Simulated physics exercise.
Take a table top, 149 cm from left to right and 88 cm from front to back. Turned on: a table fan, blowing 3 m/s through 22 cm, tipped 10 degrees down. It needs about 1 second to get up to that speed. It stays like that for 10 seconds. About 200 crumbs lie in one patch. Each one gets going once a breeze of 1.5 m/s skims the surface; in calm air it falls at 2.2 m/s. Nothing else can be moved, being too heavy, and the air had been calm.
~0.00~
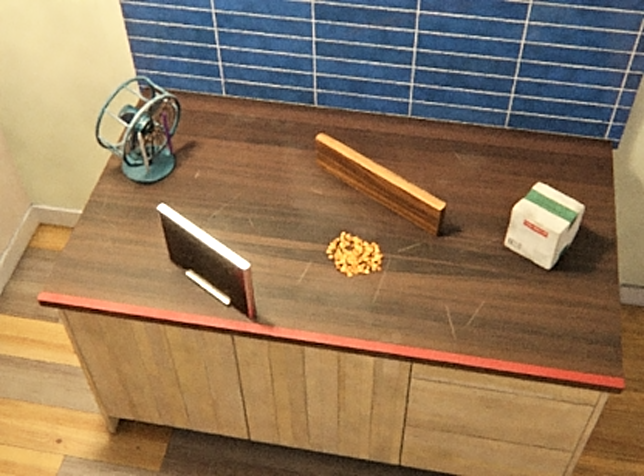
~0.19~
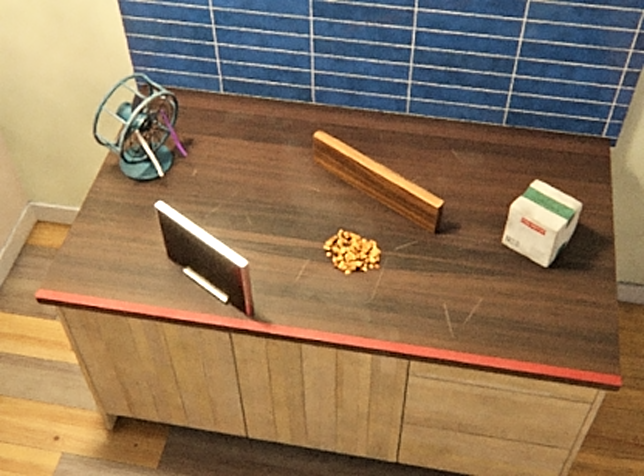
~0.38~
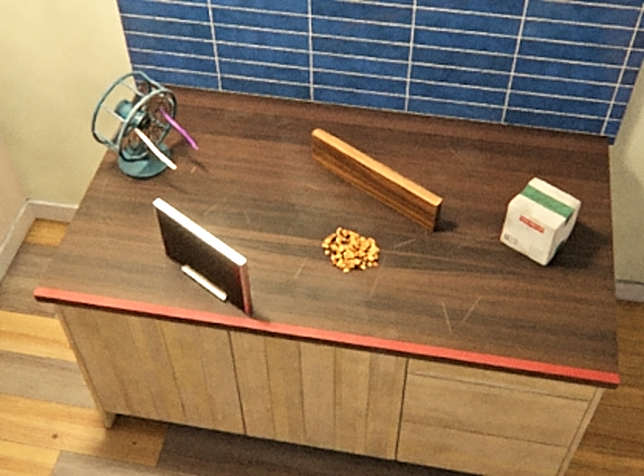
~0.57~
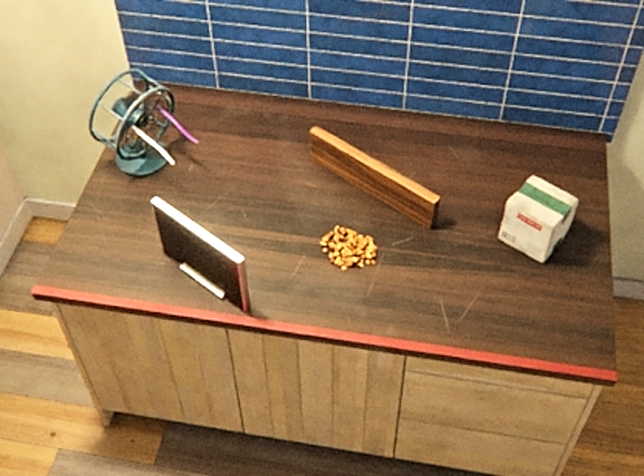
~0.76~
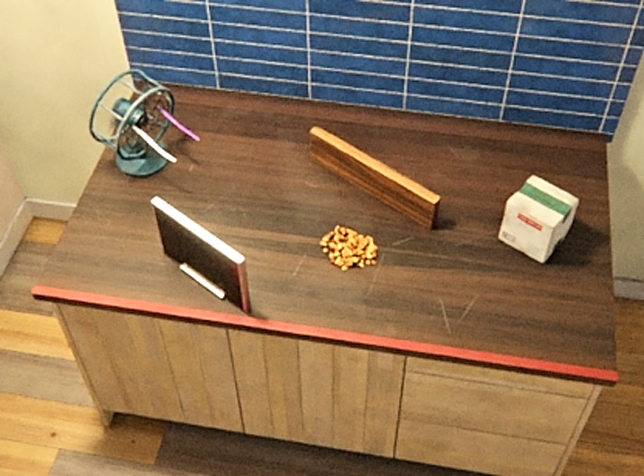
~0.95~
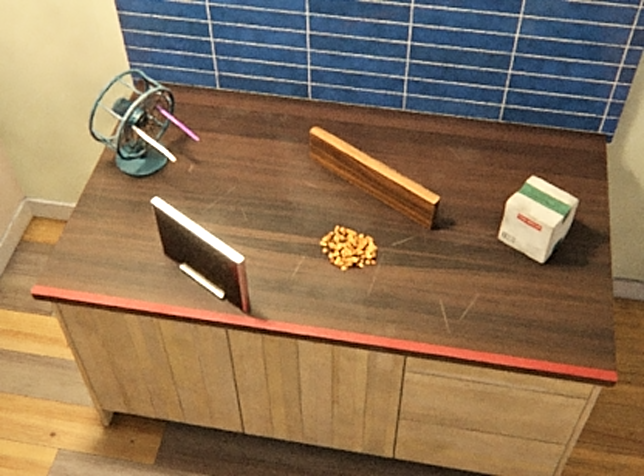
We see a teal table fan at the left of a dark table top, its pale and purple streamers lifting outward to the right, while a patch of orange crumbs between a laptop, a board and a box stays still.
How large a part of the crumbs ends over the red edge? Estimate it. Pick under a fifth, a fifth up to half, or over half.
A fifth up to half.
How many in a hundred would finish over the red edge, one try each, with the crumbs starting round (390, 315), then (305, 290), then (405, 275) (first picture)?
First try 100 %, second 100 %, third 20 %.
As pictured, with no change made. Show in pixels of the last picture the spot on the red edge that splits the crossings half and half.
I'd point to somewhere near (544, 371).
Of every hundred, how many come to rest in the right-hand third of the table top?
It comes out near 0 in a hundred.
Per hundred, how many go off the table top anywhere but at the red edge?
The share is about 60 %.
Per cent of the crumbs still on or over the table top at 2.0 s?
That works out to roughly 0 % remaining.
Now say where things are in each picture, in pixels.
The middle of the crumbs is near (354, 258), none has stirred yet and the mouth of the table fan is at (139, 122), in the first frame.
The middle of the crumbs is near (352, 255), none has stirred yet and the red edge is centred on (315, 340), in the second frame.
The middle of the crumbs is near (351, 253), none has stirred yet, the top of a board is at (375, 165) and the top of a laptop is at (198, 231), in the third frame.
The middle of the crumbs is near (349, 251) and none has stirred yet, in the fourth frame.
The middle of the crumbs is near (349, 251) and none has stirred yet, in the fifth frame.
The middle of the crumbs is near (351, 250) and none has stirred yet, in the sixth frame.
After 2.0 s, 0 % are on the move or not yet settled, 36 % are over the red edge.
After 3.2 s, 0 % are on the move or not yet settled, 36 % are over the red edge.
After 5.5 s, 0 % are on the move or not yet settled, 36 % are over the red edge.
After 10.0 s, at the end, 36 % are over the red edge.
